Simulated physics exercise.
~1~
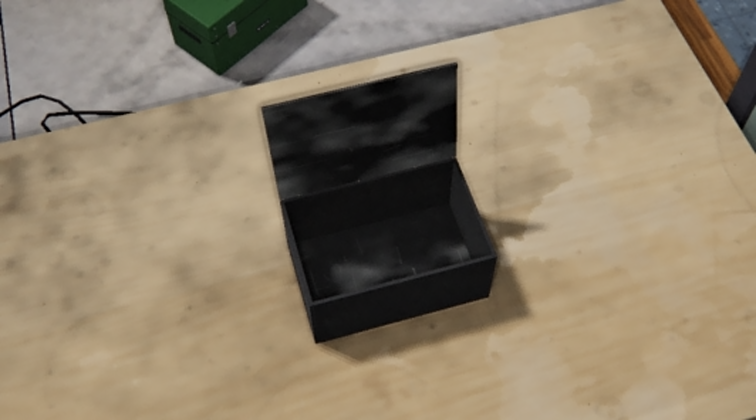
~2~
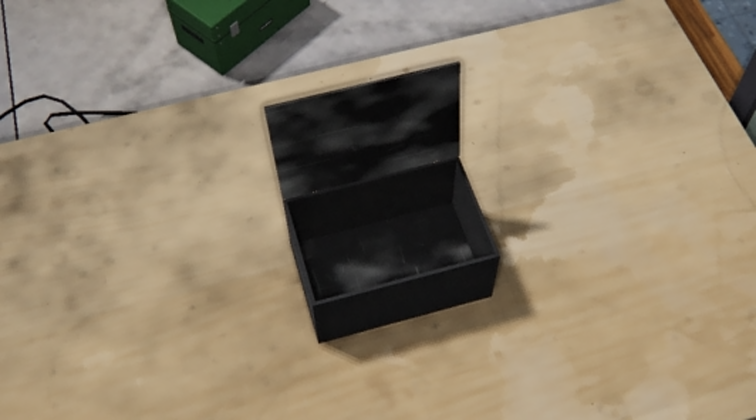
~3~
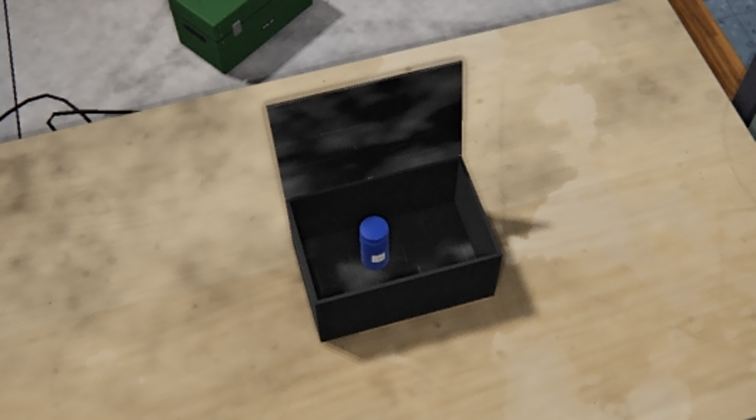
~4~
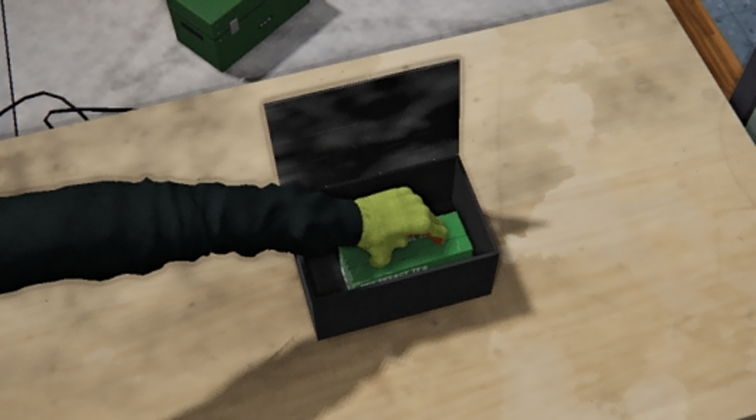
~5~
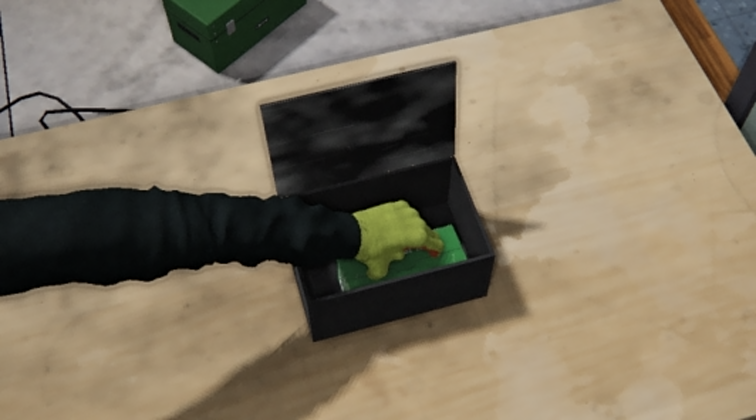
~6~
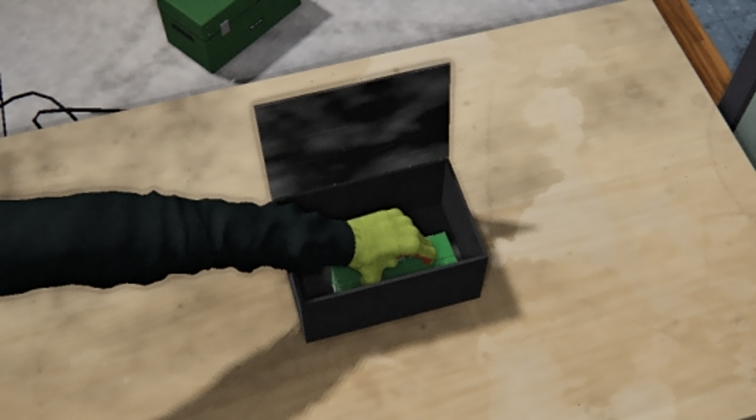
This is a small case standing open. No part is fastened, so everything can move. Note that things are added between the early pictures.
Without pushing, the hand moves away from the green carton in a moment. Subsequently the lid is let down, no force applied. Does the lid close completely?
The lid rests on the edge.
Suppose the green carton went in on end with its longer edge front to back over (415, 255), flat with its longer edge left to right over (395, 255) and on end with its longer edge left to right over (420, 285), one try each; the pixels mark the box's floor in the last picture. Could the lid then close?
Try one: The lid remains open; try two: It remains open; try three: It remains open.
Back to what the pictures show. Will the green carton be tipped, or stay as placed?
Well, it stays just as set.
Then, 1.20 s later than the last frame, lid starting down.
Then, 1.60 s later than the last frame, lid 56° above the rim.
Then, 1.80 s later than the last frame, lid 33° above the rim.
Then, 2.00 s later than the last frame, lid 5° above the rim.
When it is over, lid shut; both as before. End places, in pixels of the last picture, green carton near (395, 278).
